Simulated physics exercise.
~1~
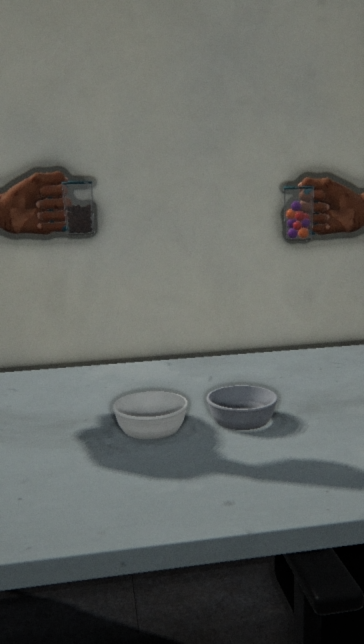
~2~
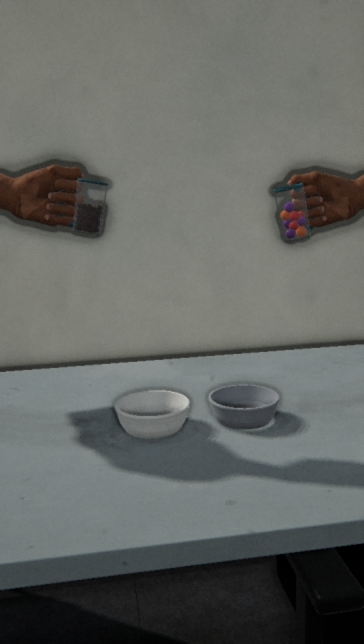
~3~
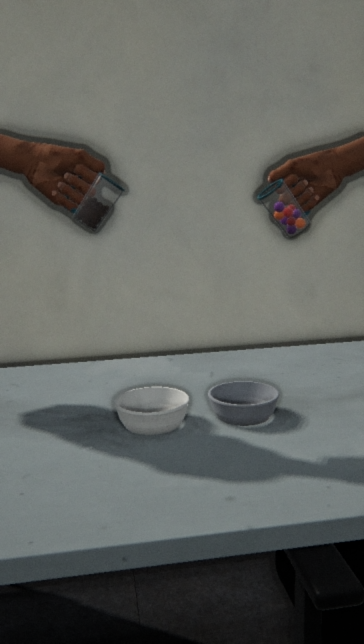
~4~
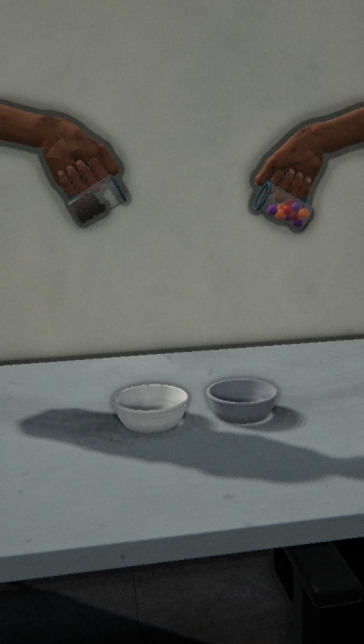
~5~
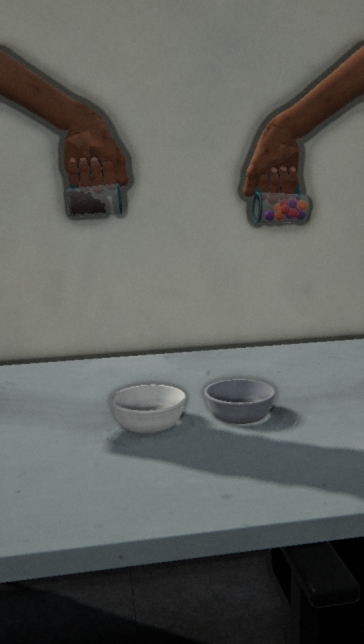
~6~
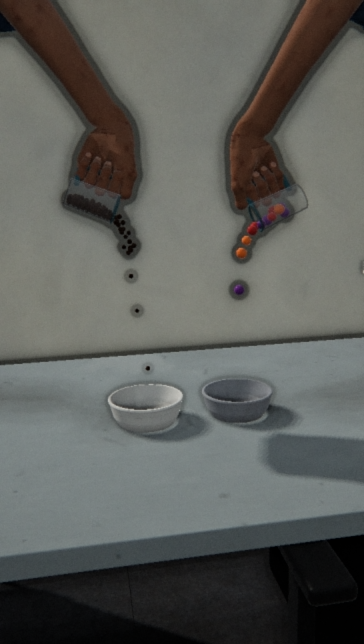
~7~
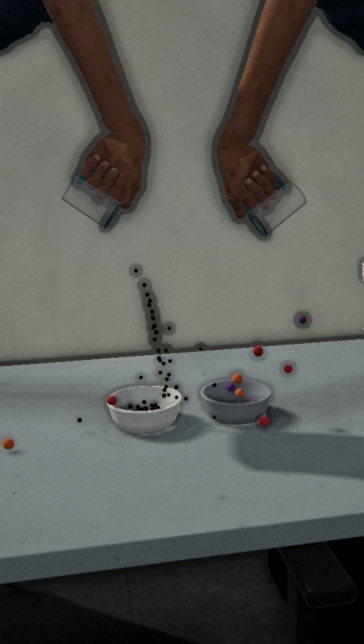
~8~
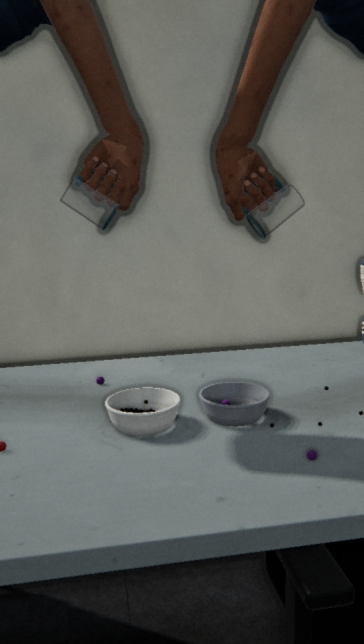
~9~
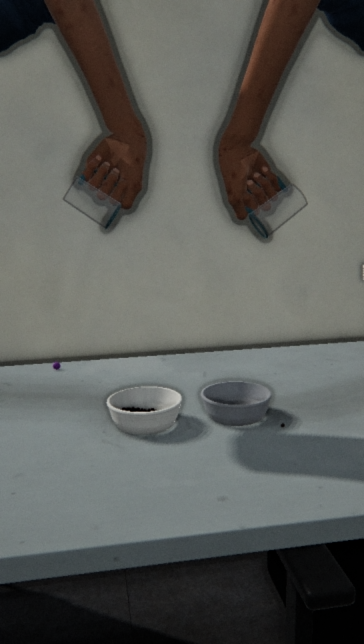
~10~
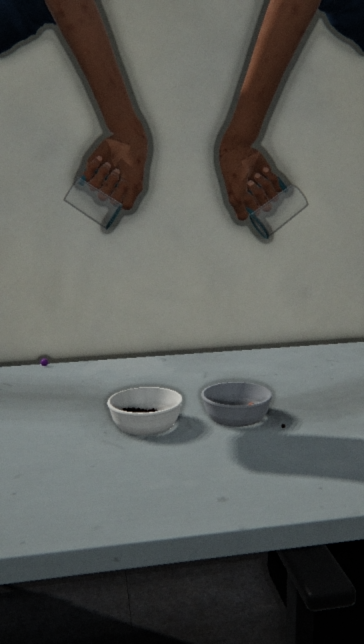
In the video, two hands tip clear cups over shallow bowls, pouring small black beads toward the left white bowl and colourful balls toward the right grey one. Most black beads settle in their bowl while a few scatter, but most colourful balls bounce out and roll away.
